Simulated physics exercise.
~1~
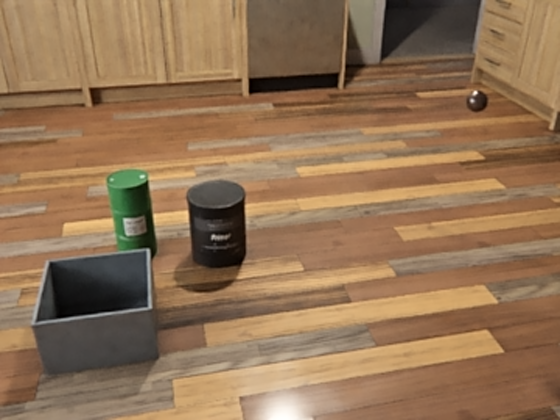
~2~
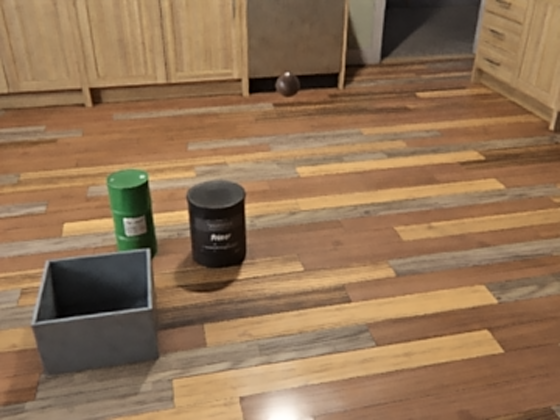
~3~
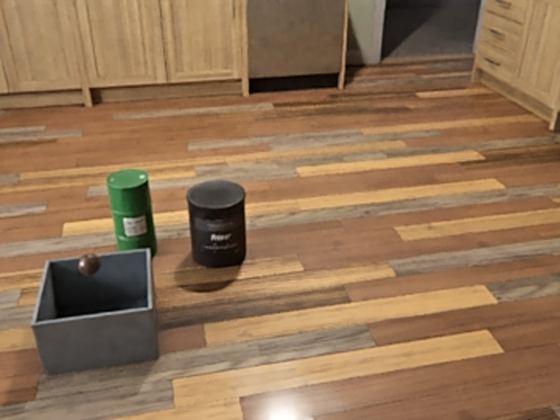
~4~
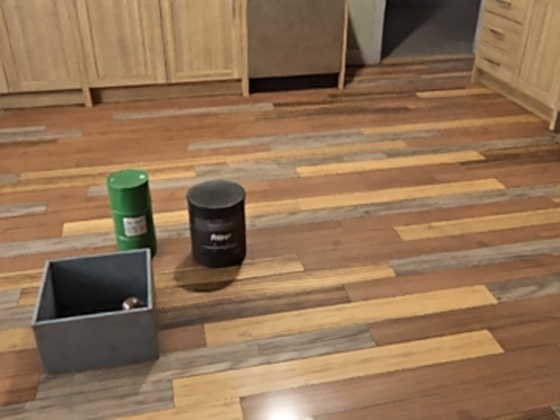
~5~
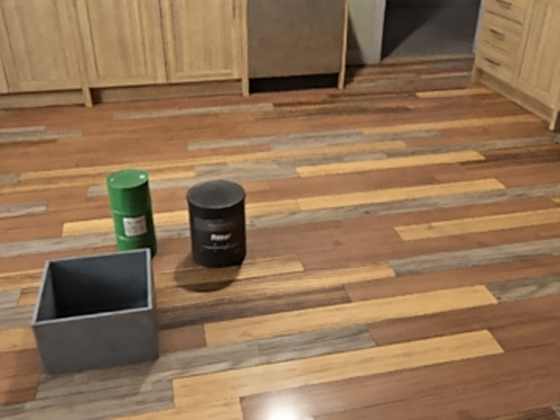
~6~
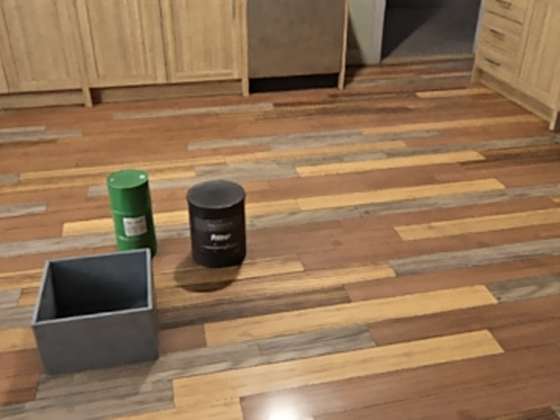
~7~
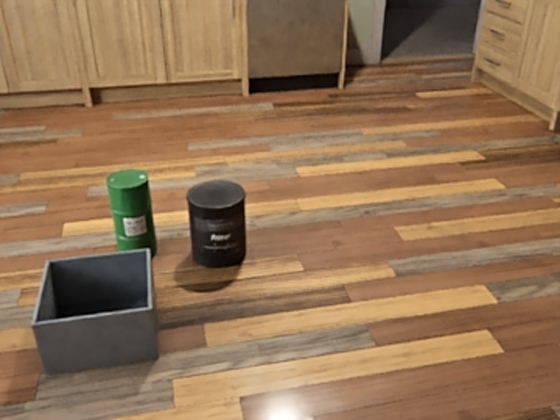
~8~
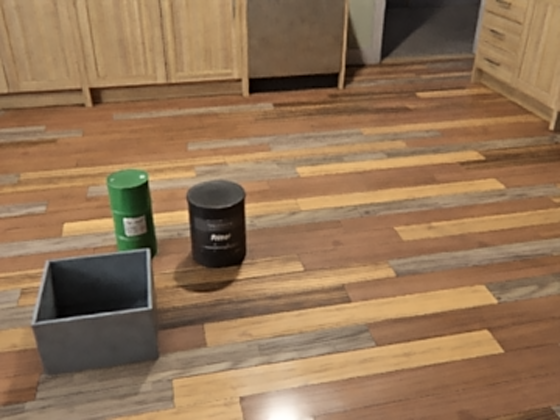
At the start, a small dark brown onion is in the air at the upper right of a room with a striped wooden floor, while an open grey box sits at the lower left beside a green canister and a black pail. The onion flies left across the front of the wooden cabinets. It then drops down and to the left, reaching the opening of the box. Inside, it shifts to the right and lower, close to the right wall. It then sinks out of sight behind the box's side and stays inside, while the canister and pail remain unmoved.
